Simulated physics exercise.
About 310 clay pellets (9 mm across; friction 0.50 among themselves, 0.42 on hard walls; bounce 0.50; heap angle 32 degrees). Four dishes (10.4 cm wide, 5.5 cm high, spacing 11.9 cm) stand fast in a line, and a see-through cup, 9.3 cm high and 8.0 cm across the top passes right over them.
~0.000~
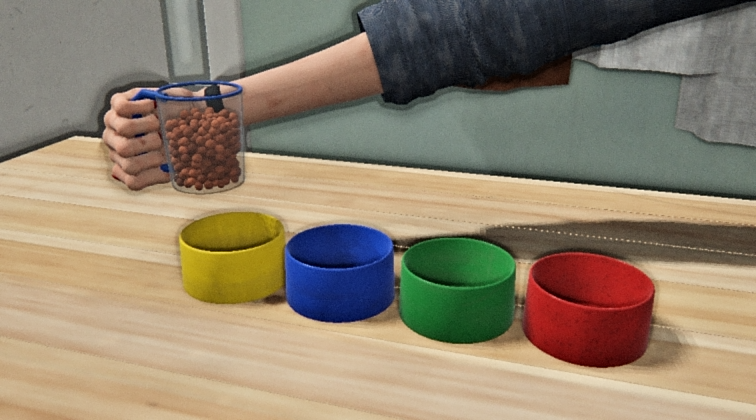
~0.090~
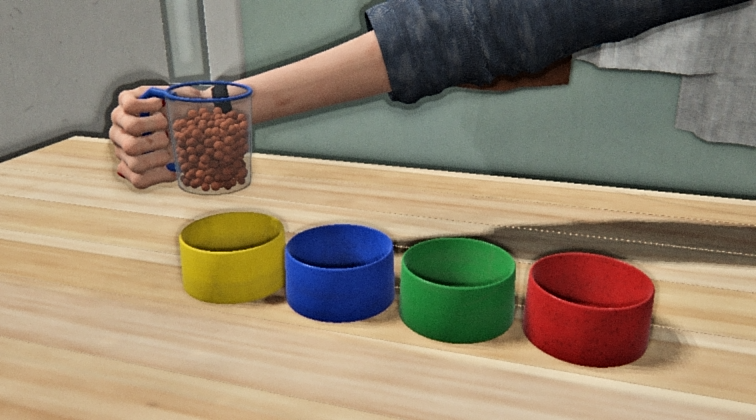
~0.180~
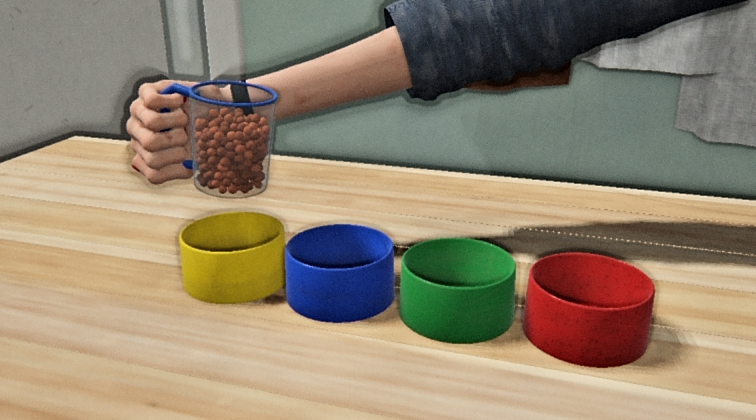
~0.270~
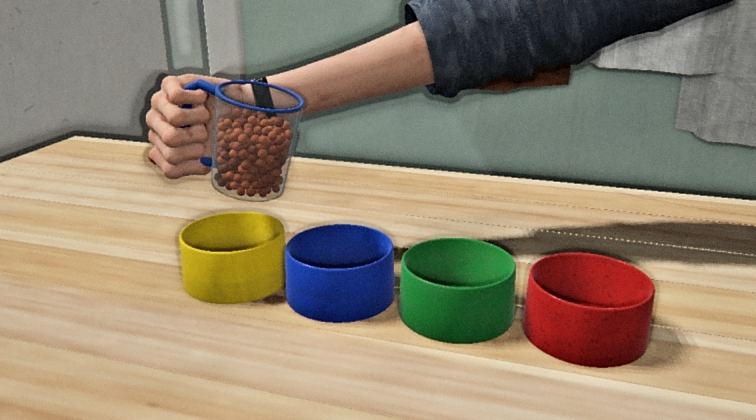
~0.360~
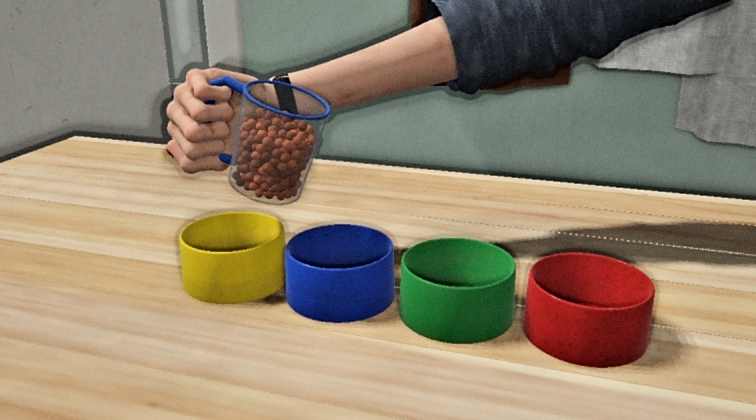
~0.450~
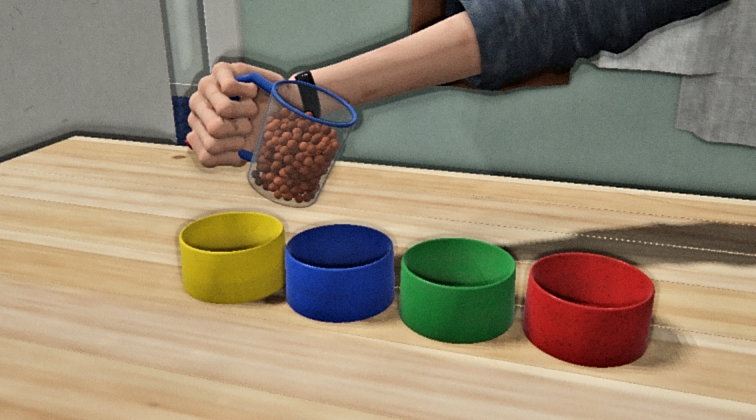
A hand holding a see-through cup with a blue rim and handle, filled with reddish-brown pellets, moves steadily rightward above a pale wooden table, tilting the cup gradually to the right. Four open dishes stand still in a row below, yellow, blue, green and red from left to right. The fixed view looks slightly down toward a grey-green wall, the dark-sleeved arm reaching in from the right.
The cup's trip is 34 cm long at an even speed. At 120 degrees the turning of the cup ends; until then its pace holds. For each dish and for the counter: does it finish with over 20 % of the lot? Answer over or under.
Red dish: Over; blue dish: Under; green dish: Under; yellow dish: Under; on the counter: Under.
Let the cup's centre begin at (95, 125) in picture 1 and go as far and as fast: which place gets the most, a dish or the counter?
The winner: Green.
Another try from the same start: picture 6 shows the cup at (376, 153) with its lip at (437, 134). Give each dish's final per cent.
Red 100; blue 0; green 0; yellow 0.
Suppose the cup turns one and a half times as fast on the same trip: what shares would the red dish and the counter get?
In that case red 90, counter 10.
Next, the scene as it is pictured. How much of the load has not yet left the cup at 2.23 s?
Roughly 10 per cent.
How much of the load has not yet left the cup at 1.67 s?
Some 85 per cent of the load.
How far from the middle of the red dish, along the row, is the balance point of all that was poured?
About 2 cm to its right.
Then, at 1.18 s, tilt 69 degrees; cup holds 100 %.
Then, at 1.67 s, tilt 99 degrees; cup holds 85 %, red 10 %.
Then, at 2.23 s, tilt 120 degrees; cup holds 10 %, red 85 %.
By 2.9 s all is still; red 95 %, blue 0 %, green 0 %, yellow 0 %, counter 5 %.
